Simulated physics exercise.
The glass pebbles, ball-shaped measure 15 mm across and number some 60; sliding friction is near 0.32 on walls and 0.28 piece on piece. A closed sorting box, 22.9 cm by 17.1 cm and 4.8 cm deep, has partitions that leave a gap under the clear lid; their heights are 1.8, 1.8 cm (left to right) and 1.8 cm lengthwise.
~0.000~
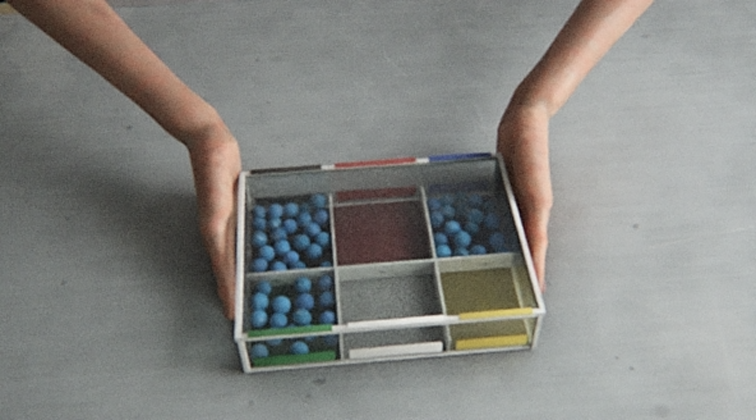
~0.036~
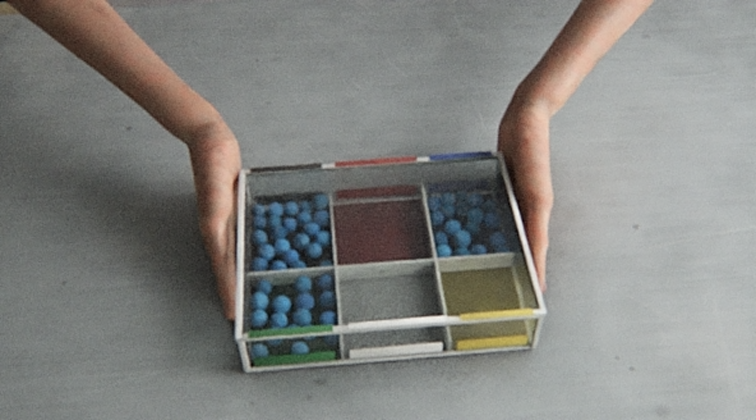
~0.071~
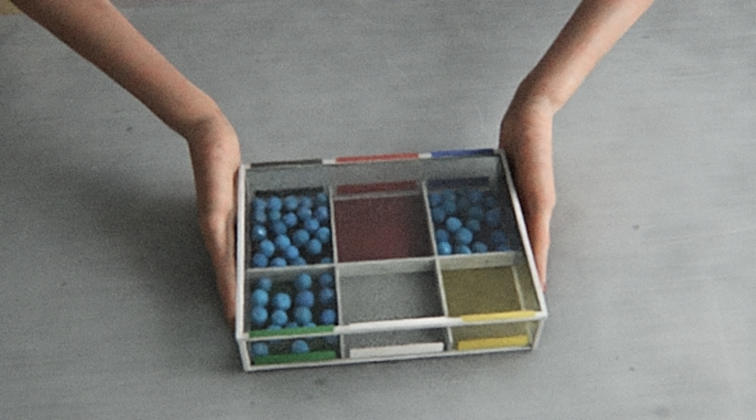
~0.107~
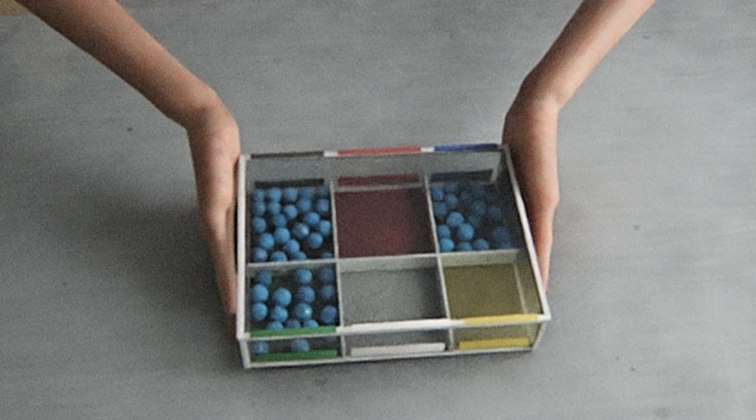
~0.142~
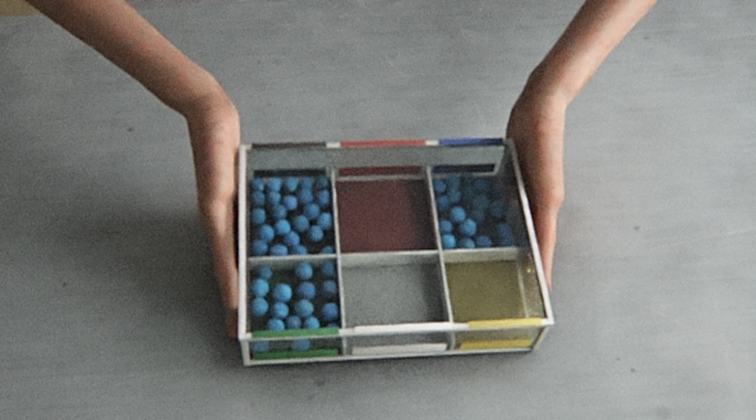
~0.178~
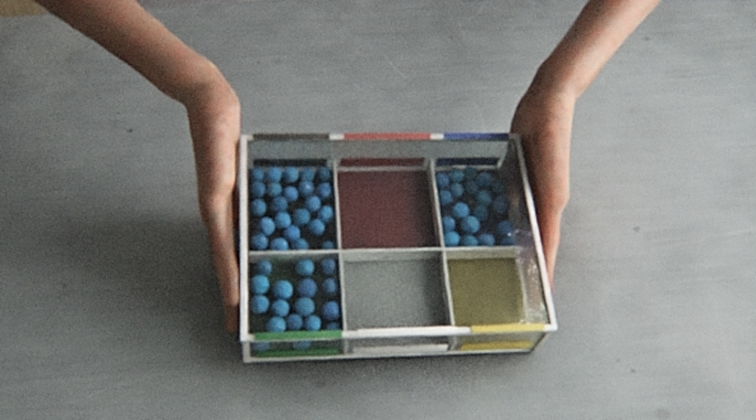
Two hands gripping a clear-lidded sorting box and slowly tilting it slightly, blue balls staying in three of its six compartments.
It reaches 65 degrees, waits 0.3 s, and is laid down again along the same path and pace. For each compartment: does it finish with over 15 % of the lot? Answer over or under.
Red compartment: Under; blue compartment: Over; green compartment: Over; yellow compartment: Under; white compartment: Under; black compartment: Over.
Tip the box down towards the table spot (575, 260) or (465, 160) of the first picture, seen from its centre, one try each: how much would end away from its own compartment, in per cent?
Some 0 and 0 per cent.
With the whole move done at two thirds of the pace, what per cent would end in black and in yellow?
Then: Black 40, yellow 0.
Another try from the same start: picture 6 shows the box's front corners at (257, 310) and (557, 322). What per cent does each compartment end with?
Red 0; blue 30; green 30; yellow 5; white 0; black 35.
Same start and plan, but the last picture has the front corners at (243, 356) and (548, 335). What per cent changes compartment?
In that case some 5 per cent.
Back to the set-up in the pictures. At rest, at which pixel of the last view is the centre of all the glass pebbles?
Near (312, 258).
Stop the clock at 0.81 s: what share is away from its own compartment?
About 0 per cent.
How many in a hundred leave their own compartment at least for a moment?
Roughly 0 per cent.
Then, at 0.81 s, tilt 65 degrees; blue 30 %, green 30 %, black 40 %.
Then, at 1.22 s, tilt 37 degrees; blue 30 %, green 30 %, black 40 %.
After 1.72 s, tilt 0 degrees; blue 30 %, green 30 %, black 40 %.
At rest (2.0 s), red 0 %, blue 30 %, green 30 %, yellow 0 %, white 0 %, black 40 %.
